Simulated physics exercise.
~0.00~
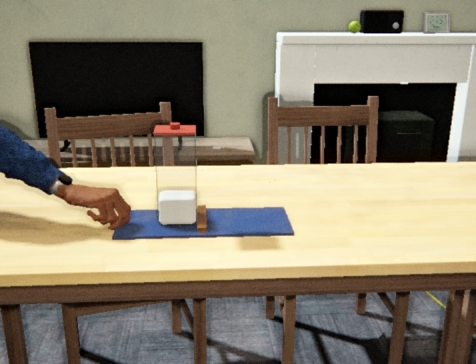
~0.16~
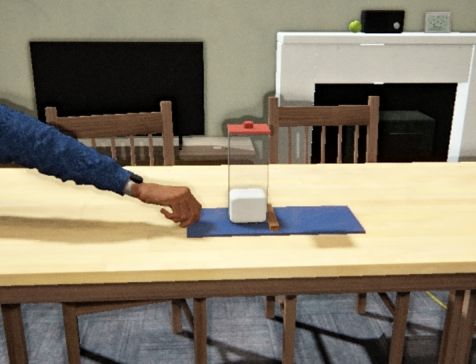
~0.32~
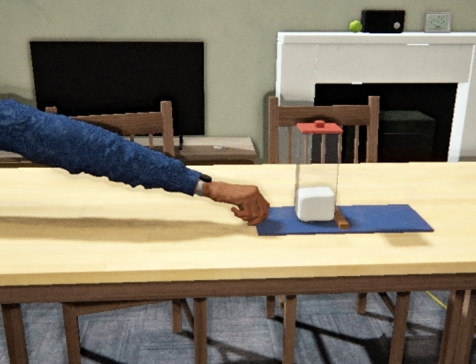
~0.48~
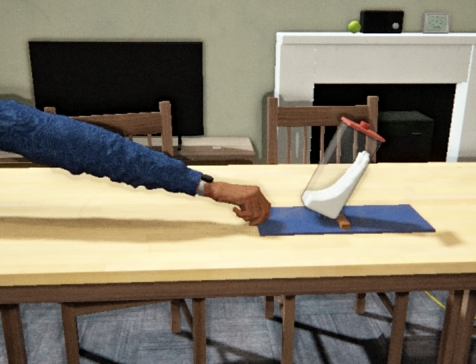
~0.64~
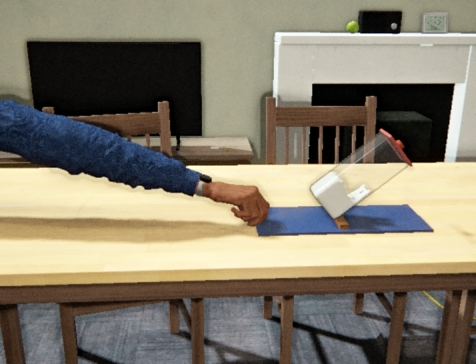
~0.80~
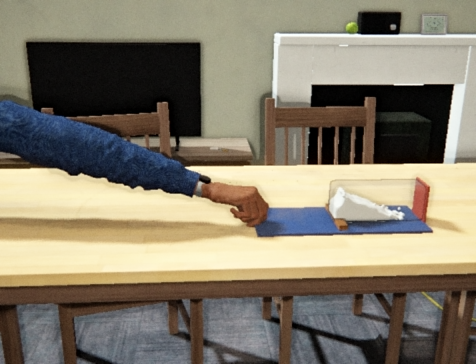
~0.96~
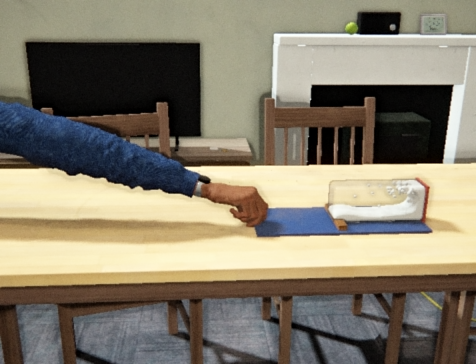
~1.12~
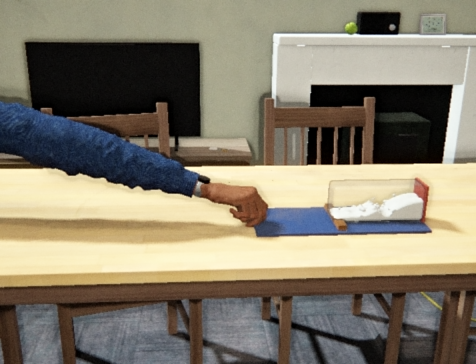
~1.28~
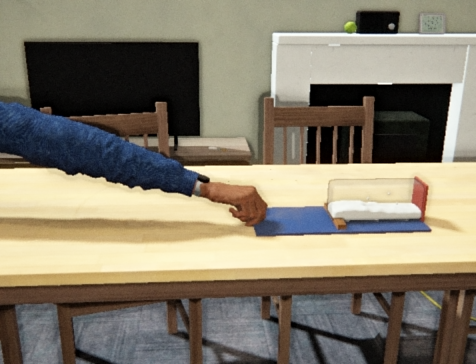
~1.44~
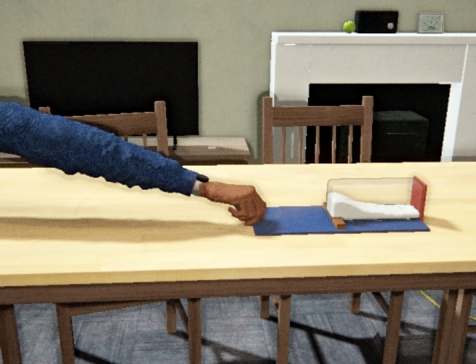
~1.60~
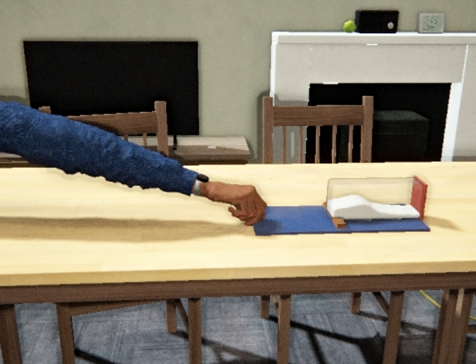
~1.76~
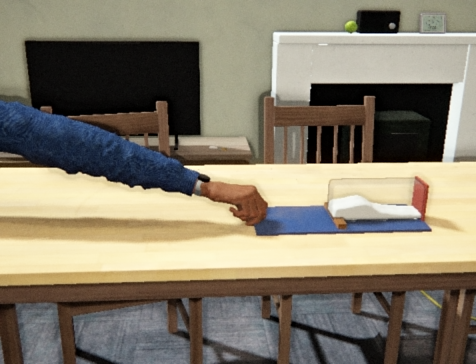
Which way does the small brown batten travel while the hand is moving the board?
The batten travels to the right along with the blue board.
